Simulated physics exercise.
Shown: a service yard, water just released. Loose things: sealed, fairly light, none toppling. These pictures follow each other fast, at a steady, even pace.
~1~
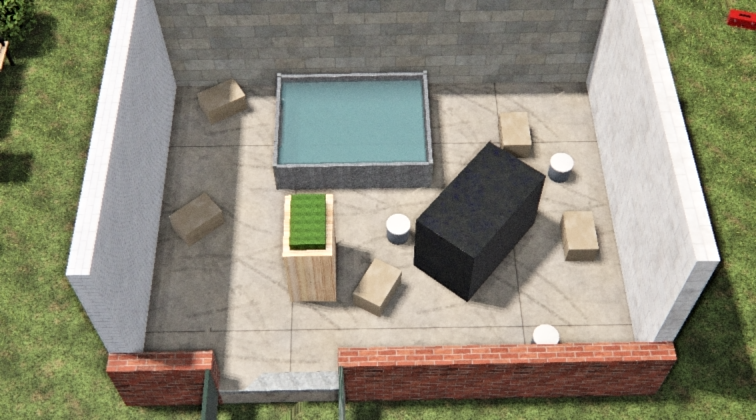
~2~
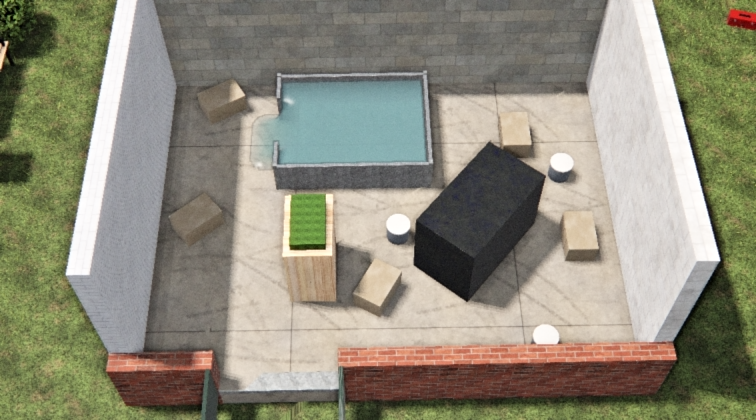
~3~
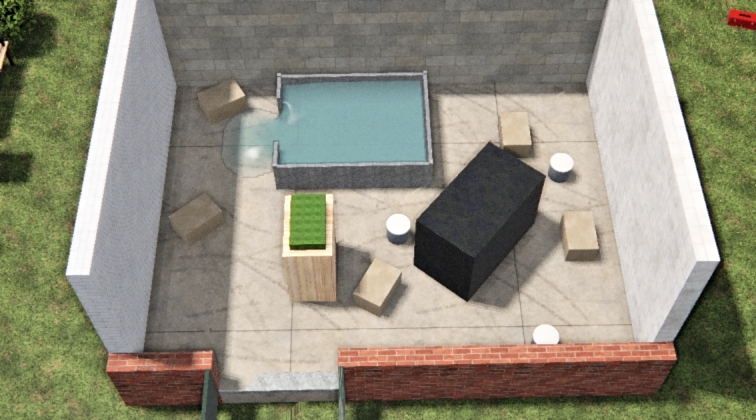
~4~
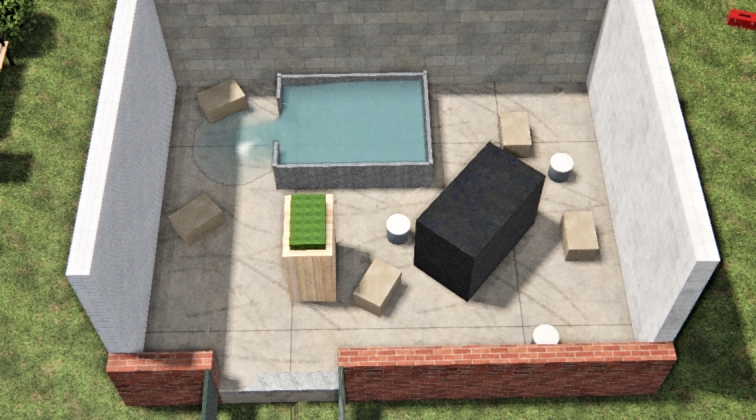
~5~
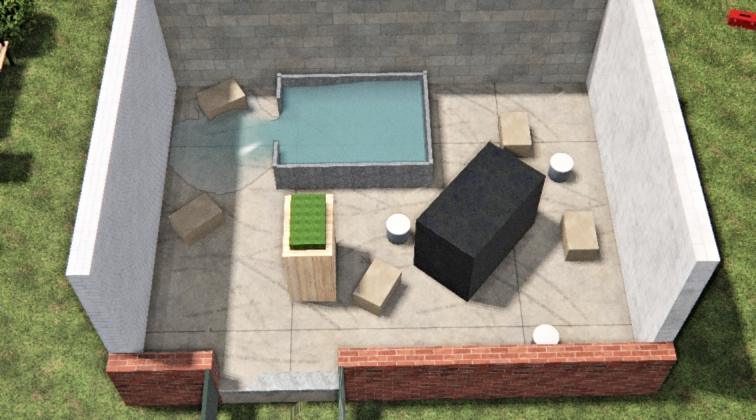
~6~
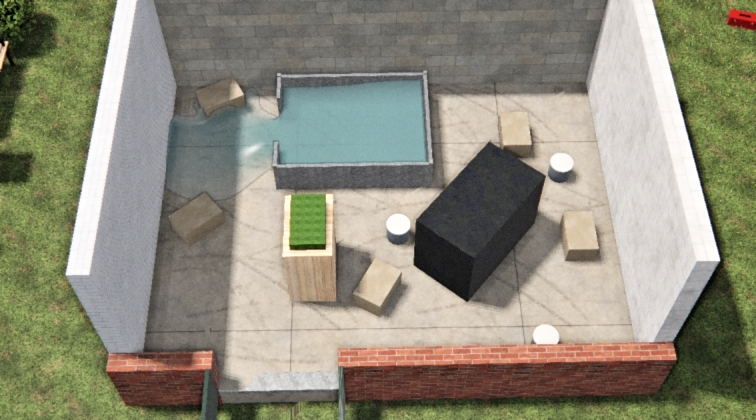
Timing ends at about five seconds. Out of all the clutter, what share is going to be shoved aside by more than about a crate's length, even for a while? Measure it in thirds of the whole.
Counting the far movers, it's low - under a third.
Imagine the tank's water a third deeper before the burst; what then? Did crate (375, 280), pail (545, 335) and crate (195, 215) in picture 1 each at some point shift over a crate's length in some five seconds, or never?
Object 1: Didn't cover it. Object 2: Didn't cover it. Object 3: Covered it.
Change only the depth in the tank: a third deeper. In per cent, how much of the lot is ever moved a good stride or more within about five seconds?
Share moved that far: Approx. 20 %.
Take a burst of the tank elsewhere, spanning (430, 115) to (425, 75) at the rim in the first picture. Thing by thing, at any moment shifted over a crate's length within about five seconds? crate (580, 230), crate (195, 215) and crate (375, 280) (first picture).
Travels that far, falls short, falls short.
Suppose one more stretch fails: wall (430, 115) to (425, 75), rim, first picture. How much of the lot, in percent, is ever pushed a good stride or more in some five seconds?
Roughly 50 percent.
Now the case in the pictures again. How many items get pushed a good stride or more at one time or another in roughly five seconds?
Result - 2.
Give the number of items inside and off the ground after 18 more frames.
That comes out at 1.
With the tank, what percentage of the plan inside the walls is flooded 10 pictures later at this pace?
I'd say around 30 in a hundred.
A moment on, 0 of 8 are well off their spots; 0 afloat.
Next, 0 of 8 are well off their spots; 0 afloat.
Later, 2 of 8 are well off their spots; 1 afloat.
In the end, 1 of 8 are well off their spots, and 2 have been at some point; 1 afloat.
